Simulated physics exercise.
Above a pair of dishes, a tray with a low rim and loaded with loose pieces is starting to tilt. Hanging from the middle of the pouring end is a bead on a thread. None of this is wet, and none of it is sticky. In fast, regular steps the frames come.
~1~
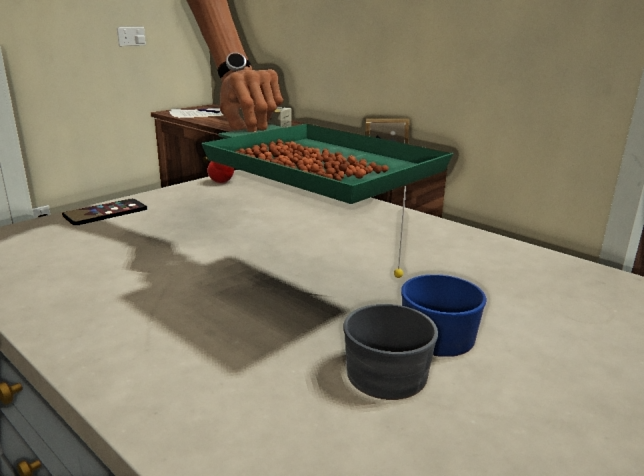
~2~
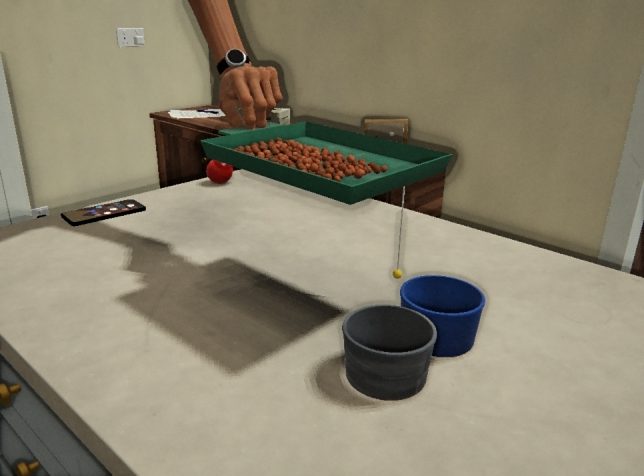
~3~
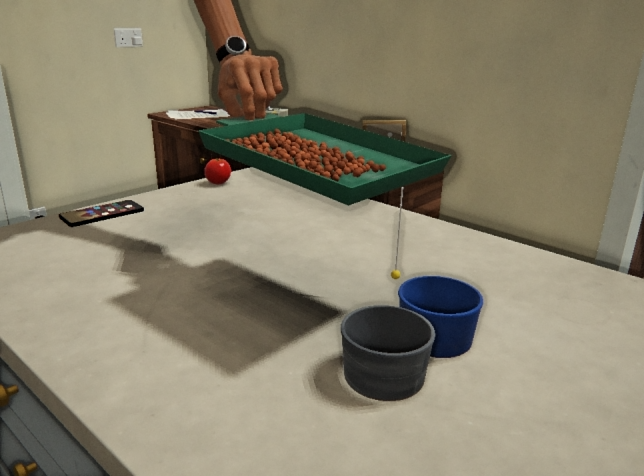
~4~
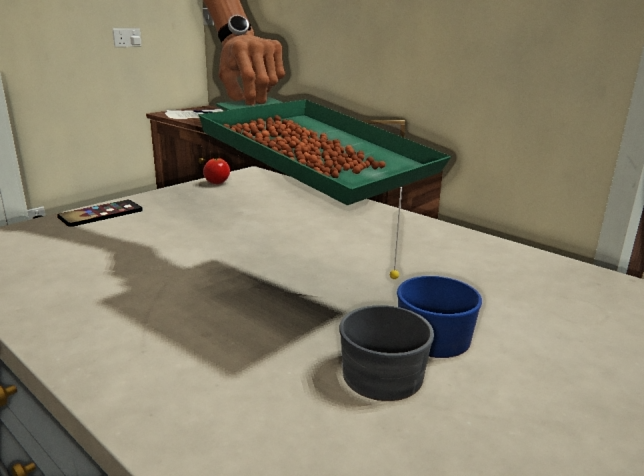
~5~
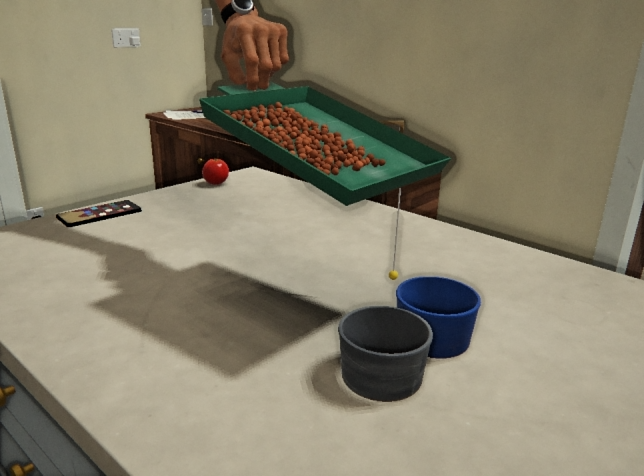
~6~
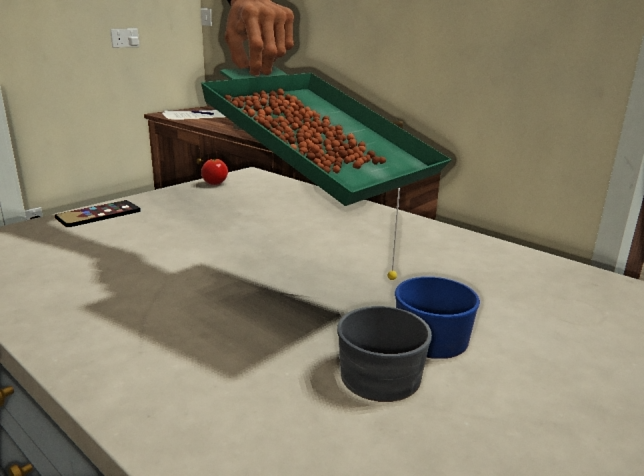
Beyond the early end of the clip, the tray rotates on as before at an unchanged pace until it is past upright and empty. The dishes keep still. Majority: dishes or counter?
The dishes are left with the main part.
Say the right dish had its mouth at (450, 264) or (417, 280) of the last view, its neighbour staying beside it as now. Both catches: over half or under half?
Catch, run one: Below the halfway mark; run two: Below the halfway mark.
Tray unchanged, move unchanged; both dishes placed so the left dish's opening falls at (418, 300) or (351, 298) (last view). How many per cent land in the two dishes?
Trial 1 near 50 percent, trial 2 near 0 percent.
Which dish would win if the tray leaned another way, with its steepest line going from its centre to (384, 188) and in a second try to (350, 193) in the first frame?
Leftward dish for the first, Leftward dish for the second.
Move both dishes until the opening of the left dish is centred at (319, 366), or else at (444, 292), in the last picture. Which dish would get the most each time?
Try 1: The dish at right; try 2: The dish at left.
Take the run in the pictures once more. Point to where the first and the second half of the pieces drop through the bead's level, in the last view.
The opening half passes (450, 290), the closing half (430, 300).
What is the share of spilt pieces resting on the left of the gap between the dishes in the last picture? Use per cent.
Roughly 0 in a hundred.
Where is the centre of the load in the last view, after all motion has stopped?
Near (429, 343).
Shortly afterwards, tray tipped steeply; the whole lot on the tray.
Next, tray tipped past a quarter turn; all but a few on the tray; only a few in the left dish; only a few in the right dish; only a few outside both; only a few in the air.
Some moments later, tray tipped past a quarter turn; near a third in the left dish; near half in the right dish; near a quarter outside both.
In the end, tray tipped past a quarter turn; near a third in the left dish; near half in the right dish; near a quarter outside both.
